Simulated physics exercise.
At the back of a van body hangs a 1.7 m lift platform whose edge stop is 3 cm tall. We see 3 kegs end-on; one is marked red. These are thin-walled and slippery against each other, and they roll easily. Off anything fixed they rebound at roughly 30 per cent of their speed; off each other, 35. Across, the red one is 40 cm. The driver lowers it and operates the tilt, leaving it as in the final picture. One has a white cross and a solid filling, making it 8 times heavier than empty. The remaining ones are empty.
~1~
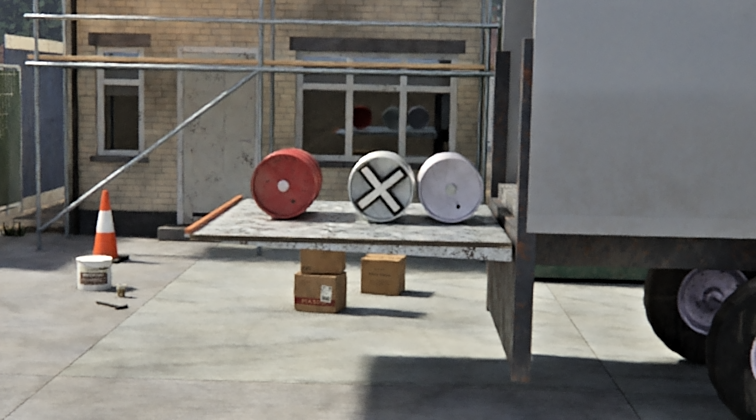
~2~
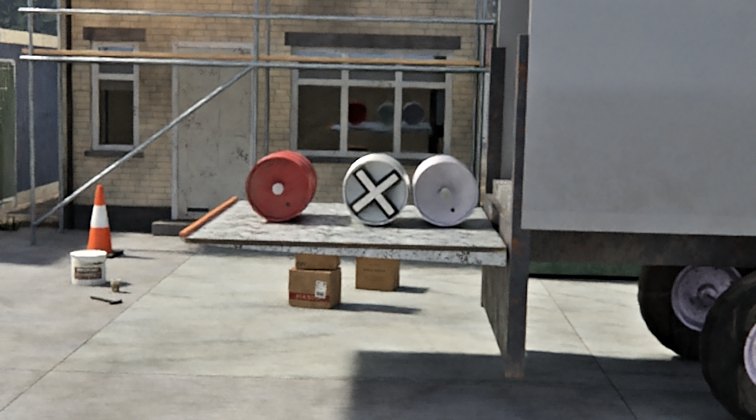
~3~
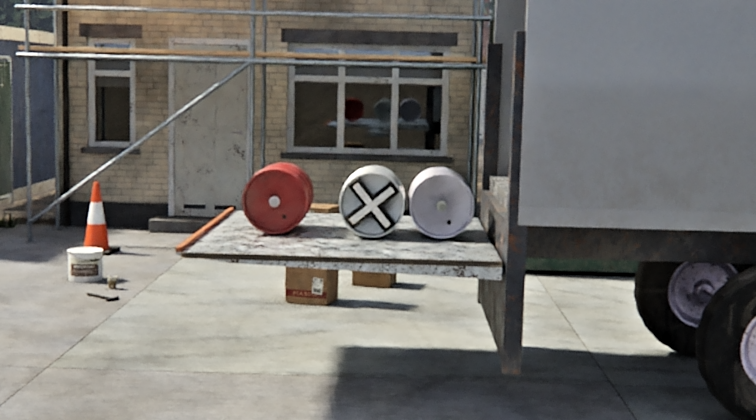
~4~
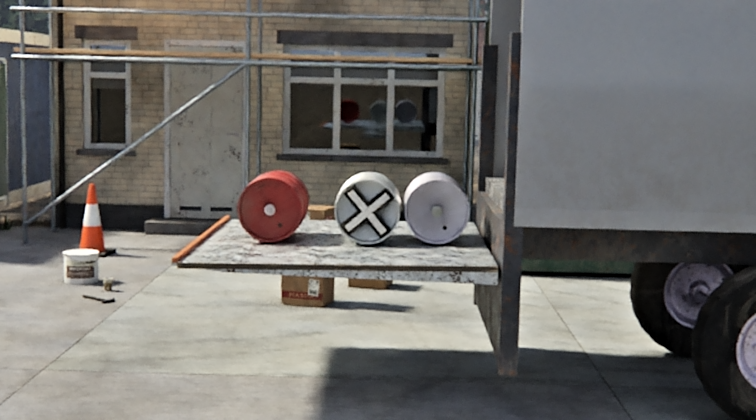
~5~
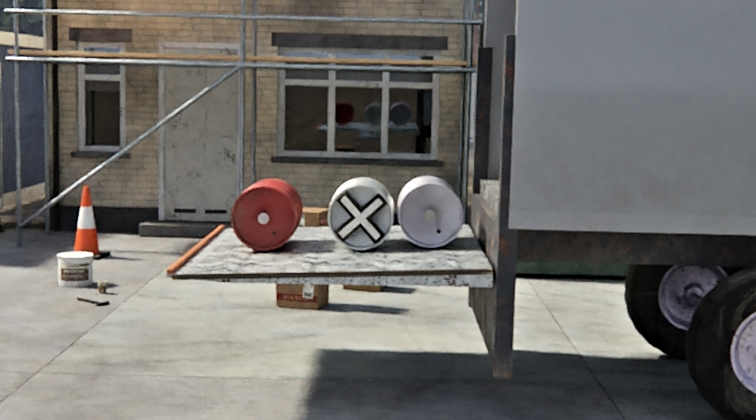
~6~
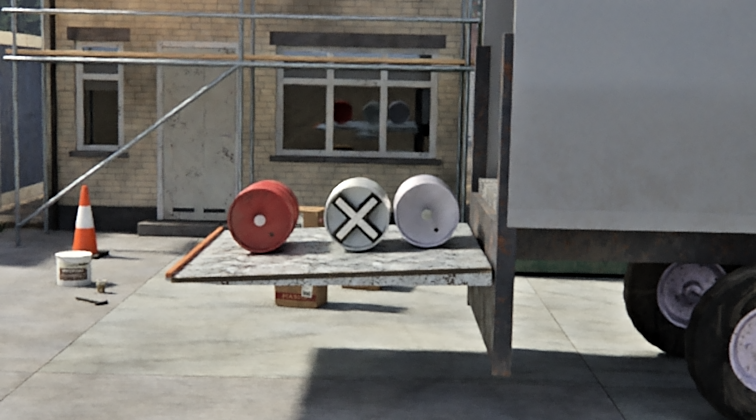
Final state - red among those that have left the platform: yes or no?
Yes, it is.
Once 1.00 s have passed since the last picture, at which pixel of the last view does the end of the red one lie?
I'd point to somewhere near (227, 222).
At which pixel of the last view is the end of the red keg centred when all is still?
Roughly (27, 349).
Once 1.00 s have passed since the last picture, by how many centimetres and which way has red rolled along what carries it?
Red has moved 20 to the left.
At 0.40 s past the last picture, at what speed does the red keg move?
Speed: Approx. 0.2 m/s.
Then, 0.40 s past the sixth picture, red is on the plate, 35 cm from the stop, rolling left; 0 of 3 are off.
Then, 1.00 s past the sixth picture, red is on the plate, 20 cm from the stop, rolling left; 0 of 3 are off.
Then, 1.50 s past the sixth picture, red is on the plate, 10 cm from the stop; 0 of 3 are off.
Then, 2.20 s past the sixth picture, red is over the stop and falling; 1 of 3 is off.
Finally (6.60 s after the last picture), red is on the ground; 1 of 3 is off.
